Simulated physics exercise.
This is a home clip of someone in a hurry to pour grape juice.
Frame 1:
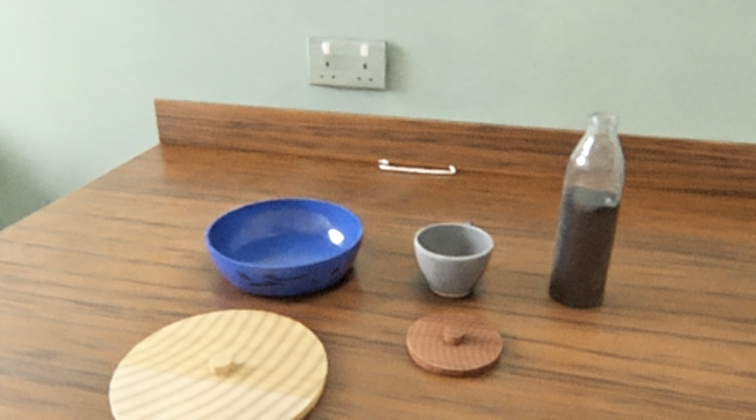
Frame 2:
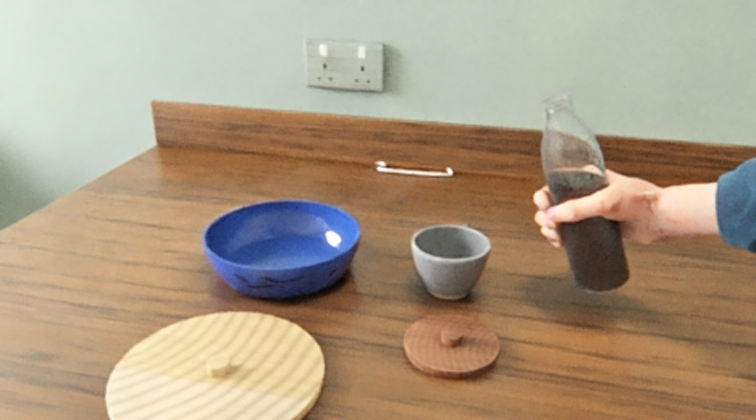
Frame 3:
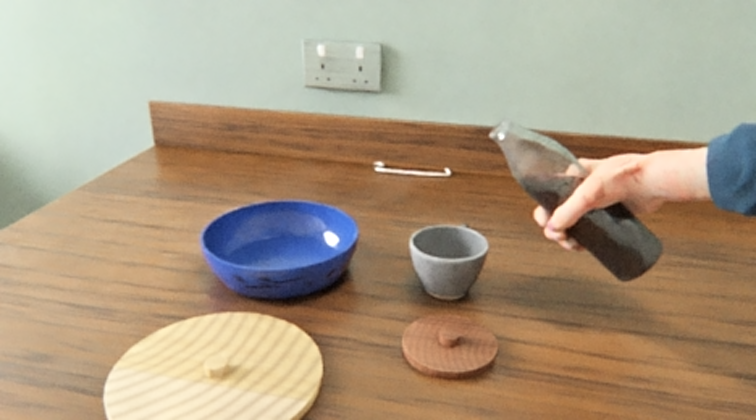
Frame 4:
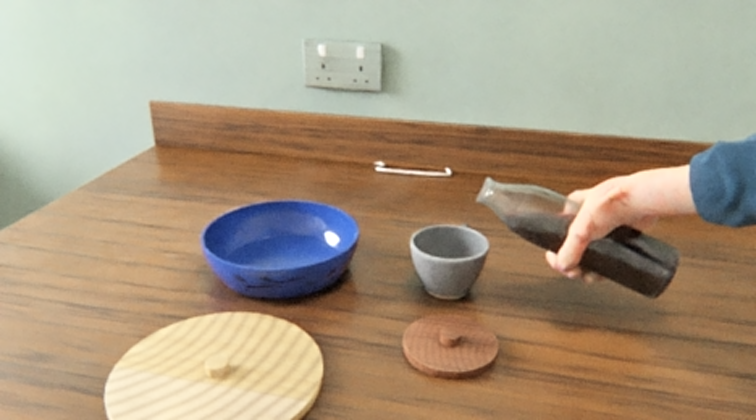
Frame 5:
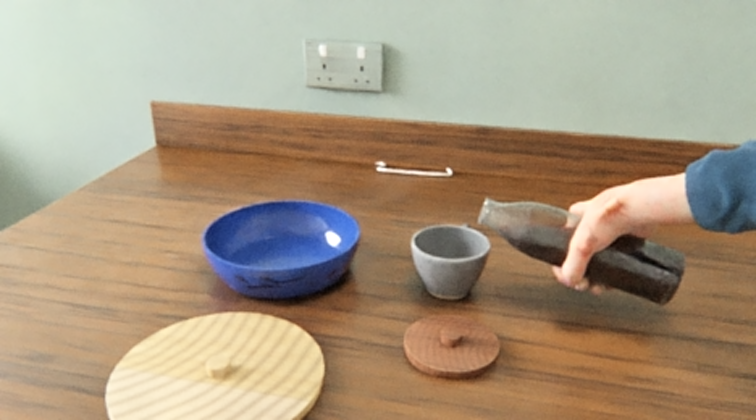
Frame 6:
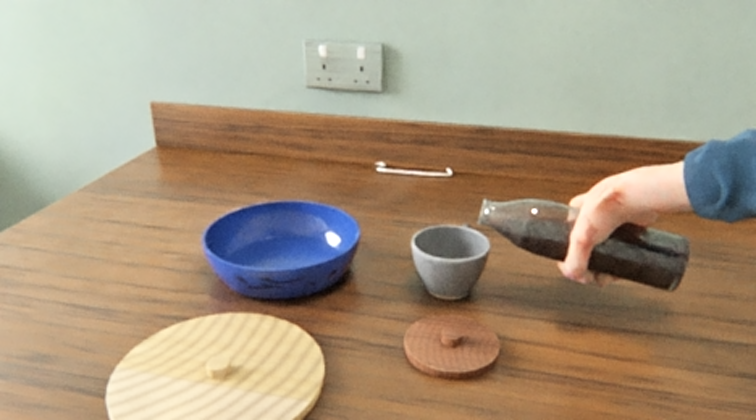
A hand lifting a glass bottle of dark liquid and tilting it leftward to nearly horizontal beside an open grey cup.
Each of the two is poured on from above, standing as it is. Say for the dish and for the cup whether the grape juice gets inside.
The dish gets a share; the cup gets a share.
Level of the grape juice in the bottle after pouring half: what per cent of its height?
30 per cent, roughly.
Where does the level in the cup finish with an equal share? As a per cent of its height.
I'd put it close to 75 per cent.
Shortly, the grape juice goes into the cup.
Then, the grape juice goes into the dish.
At the finish, the cup has its share inside; the dish has its share inside.
